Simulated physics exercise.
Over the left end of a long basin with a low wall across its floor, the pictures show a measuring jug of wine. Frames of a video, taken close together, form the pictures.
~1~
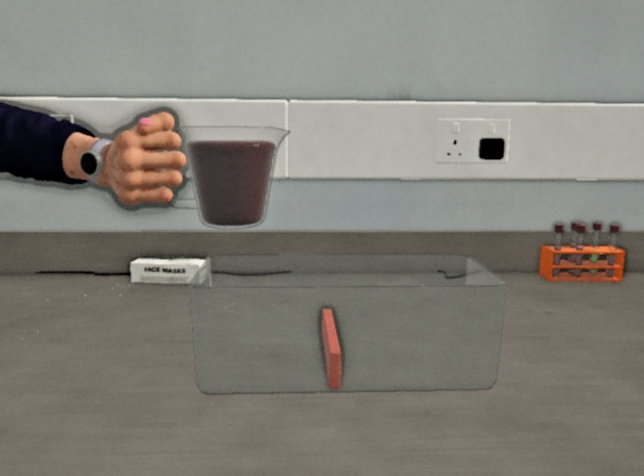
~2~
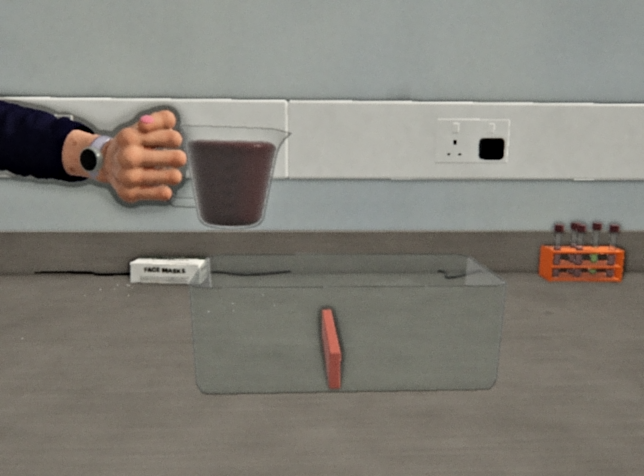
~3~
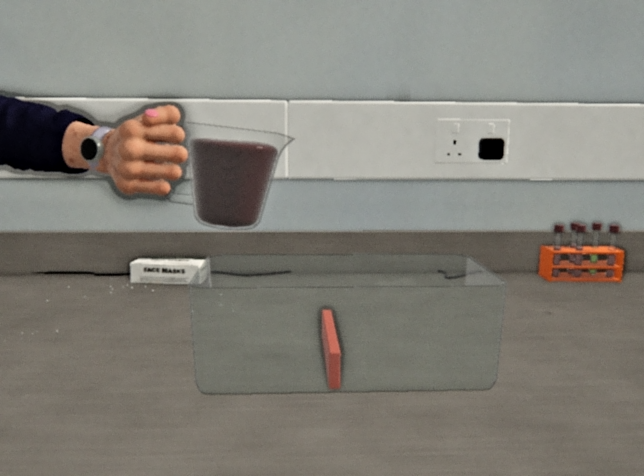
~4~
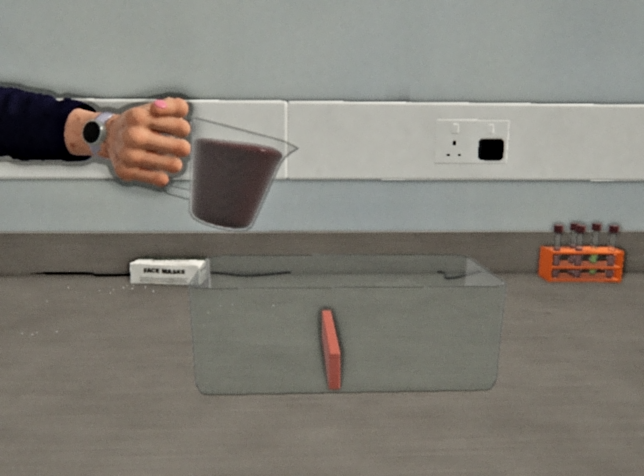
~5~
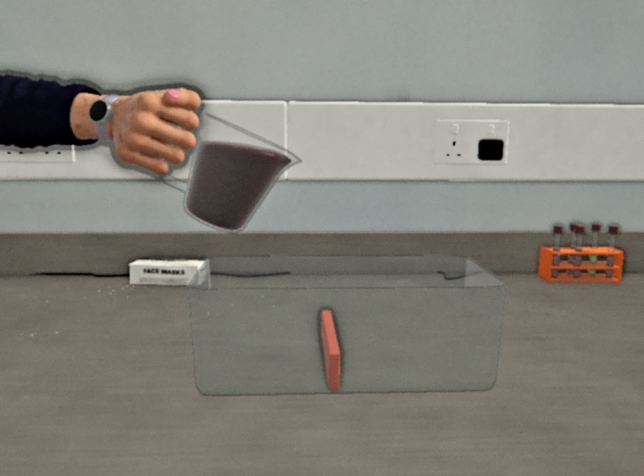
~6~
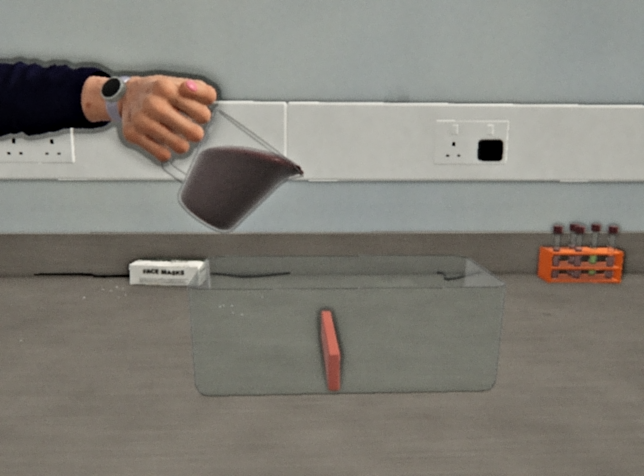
A hand tilts a measuring jug of dark red liquid rightward above a clear basin.
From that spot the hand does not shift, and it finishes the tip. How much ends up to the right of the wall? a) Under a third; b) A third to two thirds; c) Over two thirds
b, A third to two thirds.
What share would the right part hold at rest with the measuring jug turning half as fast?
Around 70 percent ends up there.
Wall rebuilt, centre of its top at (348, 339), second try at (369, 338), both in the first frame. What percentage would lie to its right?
25 % and 15 %, roughly.
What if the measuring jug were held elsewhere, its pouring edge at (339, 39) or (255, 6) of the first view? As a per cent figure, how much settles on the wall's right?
Estimate, first then second: 85 per cent and 40 per cent.
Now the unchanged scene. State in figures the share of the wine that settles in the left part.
50 in a hundred.
A moment on, the measuring jug is tipped right over and 40 per cent is still to pour, 10 is left of the wall and 28 right of it.
Next, the measuring jug is tipped right over and 5 per cent is still to pour, 44 is left of the wall and 44 right of it.
Then the measuring jug is tipped right over and 0 per cent is still to pour, 52 is left of the wall and 46 right of it.
Later the measuring jug is tipped right over and 0 per cent is still to pour, 52 is left of the wall and 47 right of it.
In the end 52 per cent lies left of the wall, 47 right of it and 1 outside.
